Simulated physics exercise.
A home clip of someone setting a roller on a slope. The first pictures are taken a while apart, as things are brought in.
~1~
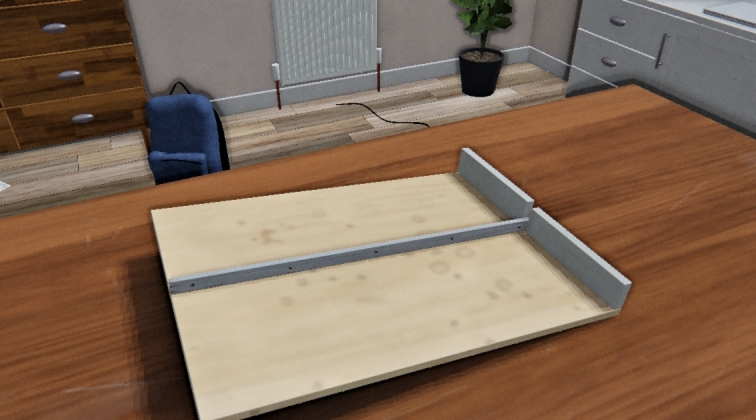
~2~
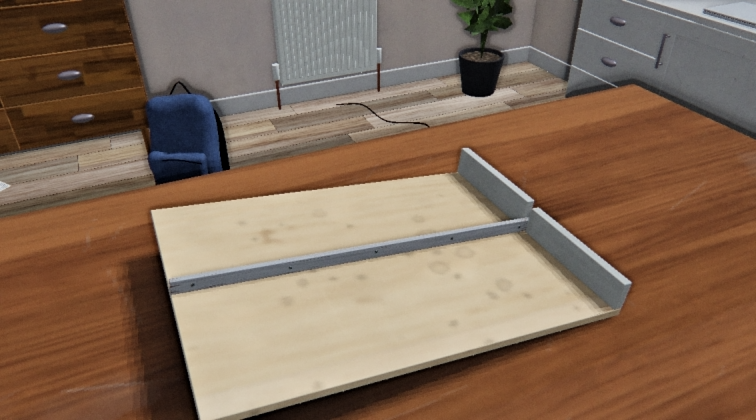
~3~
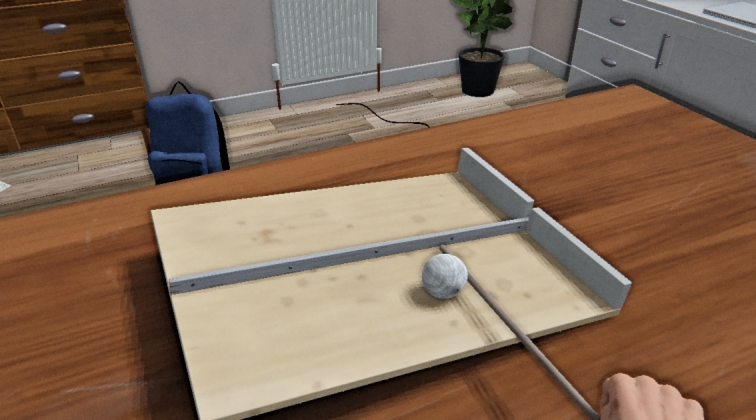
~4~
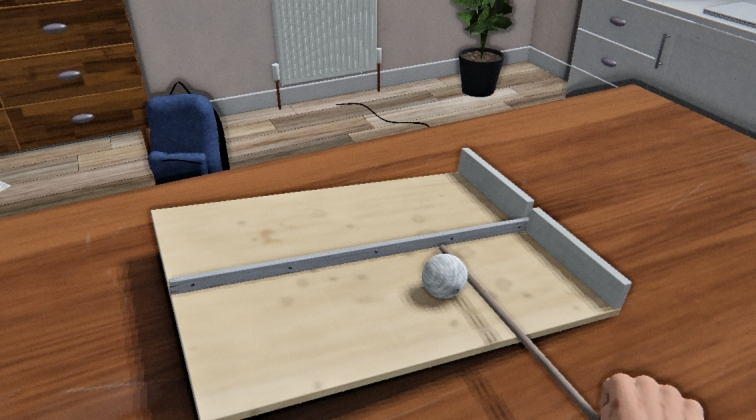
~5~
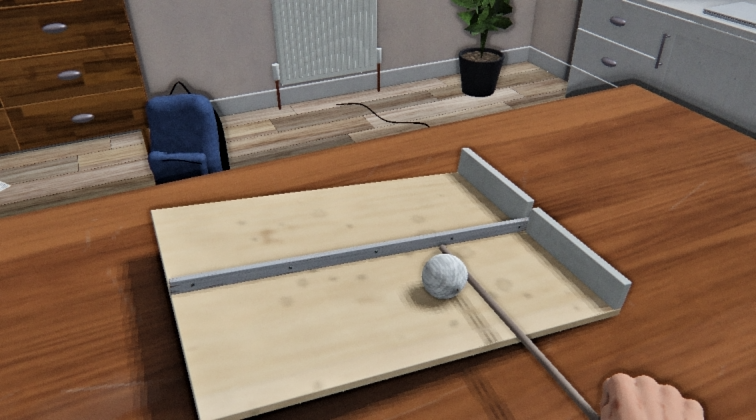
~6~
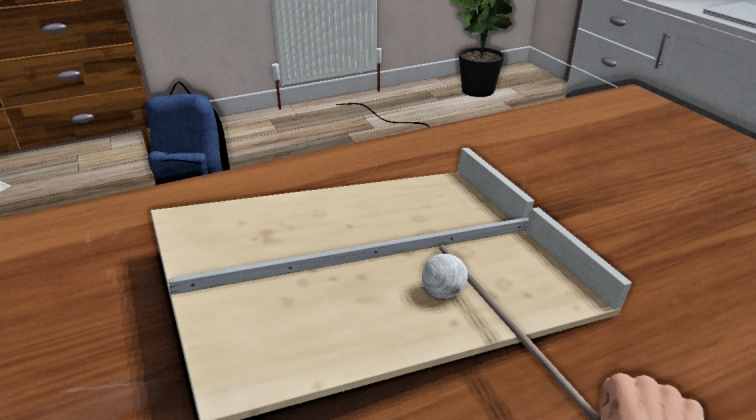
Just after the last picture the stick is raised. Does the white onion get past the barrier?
The white onion gets caught.
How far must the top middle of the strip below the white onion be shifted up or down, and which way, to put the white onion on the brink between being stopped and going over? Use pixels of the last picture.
A shift of 20 pixels, going down.
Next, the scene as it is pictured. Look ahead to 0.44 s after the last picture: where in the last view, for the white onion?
Around (483, 270).
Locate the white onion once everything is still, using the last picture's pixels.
Roughly at (555, 255).
Then, 0.44 s later than the last frame, white onion rolling on the board near (483, 269).
When it is over, the white onion is held by the strip, near (555, 255).
